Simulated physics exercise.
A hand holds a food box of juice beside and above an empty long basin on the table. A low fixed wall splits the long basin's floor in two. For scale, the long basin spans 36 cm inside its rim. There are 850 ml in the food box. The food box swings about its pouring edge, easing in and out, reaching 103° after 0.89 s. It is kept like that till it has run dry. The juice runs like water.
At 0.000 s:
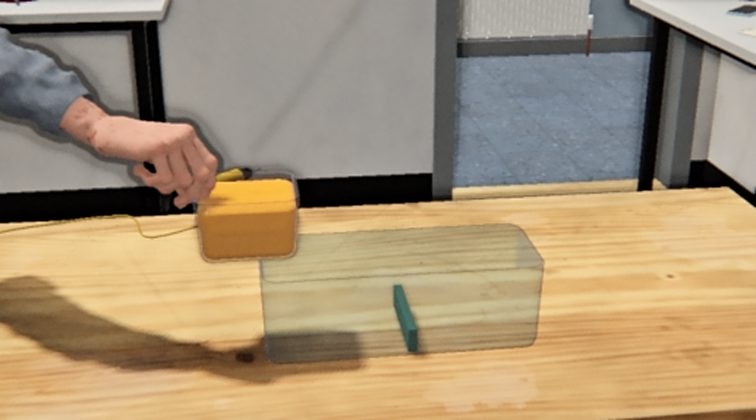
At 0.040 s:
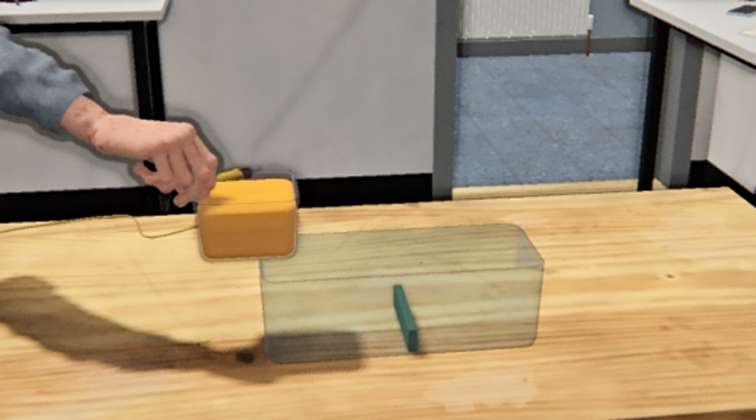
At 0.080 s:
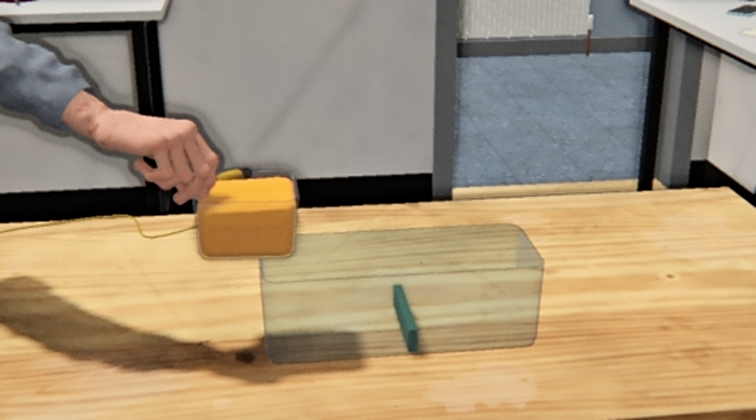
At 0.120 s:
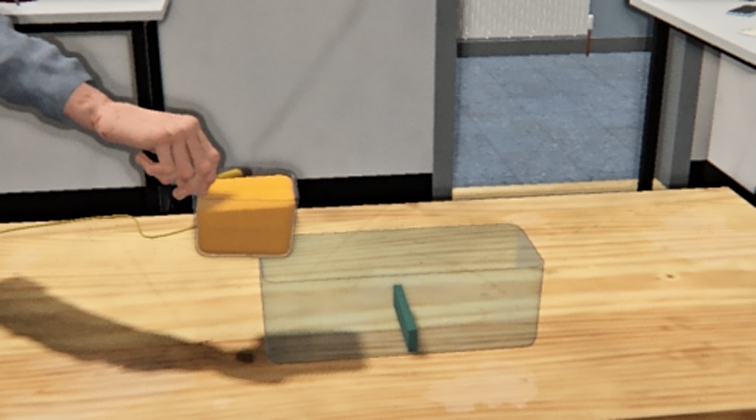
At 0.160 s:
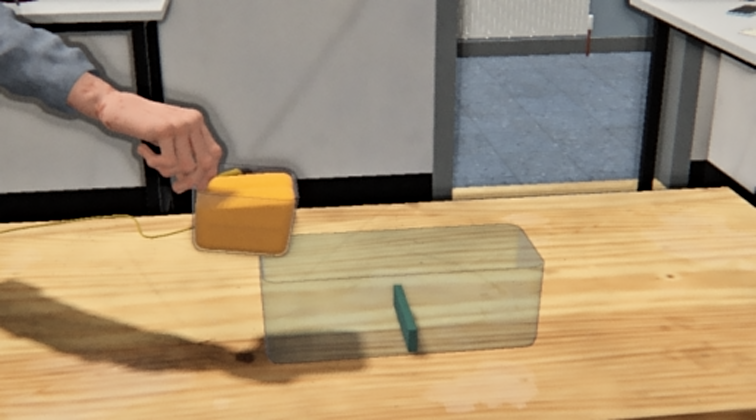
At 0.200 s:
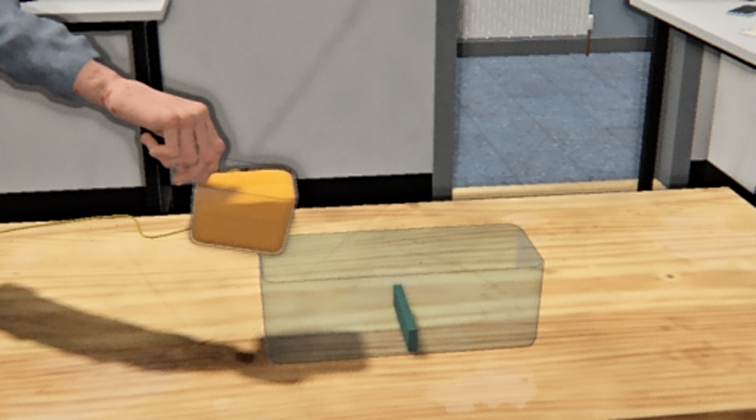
A hand held an orange box above the left end of a clear basin on a wooden table and slowly tilted it slightly to the right, while the basin stayed still.
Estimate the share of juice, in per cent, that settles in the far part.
Roughly 19 per cent is past the wall.
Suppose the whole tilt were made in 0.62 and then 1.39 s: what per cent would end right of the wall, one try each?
First 30, then 20 per cent.
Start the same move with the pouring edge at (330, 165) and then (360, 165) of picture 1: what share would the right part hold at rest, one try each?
First 65, then 80 per cent.
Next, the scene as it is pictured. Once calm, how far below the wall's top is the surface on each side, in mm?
Some 8 mm on the left and 26 mm on the right.
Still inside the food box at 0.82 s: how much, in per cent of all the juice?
Near 10 in a hundred.
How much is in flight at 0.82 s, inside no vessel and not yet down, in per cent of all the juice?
Some 16 per cent.
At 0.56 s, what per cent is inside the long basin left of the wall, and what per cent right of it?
Near 8 on the left, 0 on the right.
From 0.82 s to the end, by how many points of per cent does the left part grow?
Near 12 in a hundred.
After 0.56 s the tilt is 71° and 61 per cent is still to pour, 8 is left of the wall and 0 right of it.
After 0.82 s the tilt is 101° and 9 per cent is still to pour, 64 is left of the wall and 9 right of it.
After 1.09 s the tilt is 103° and 0 per cent is still to pour, 81 is left of the wall and 12 right of it.
After 1.39 s the tilt is 103° and 0 per cent is still to pour, 77 is left of the wall and 19 right of it.
In the end 76 per cent lies left of the wall, 19 right of it and 5 outside.
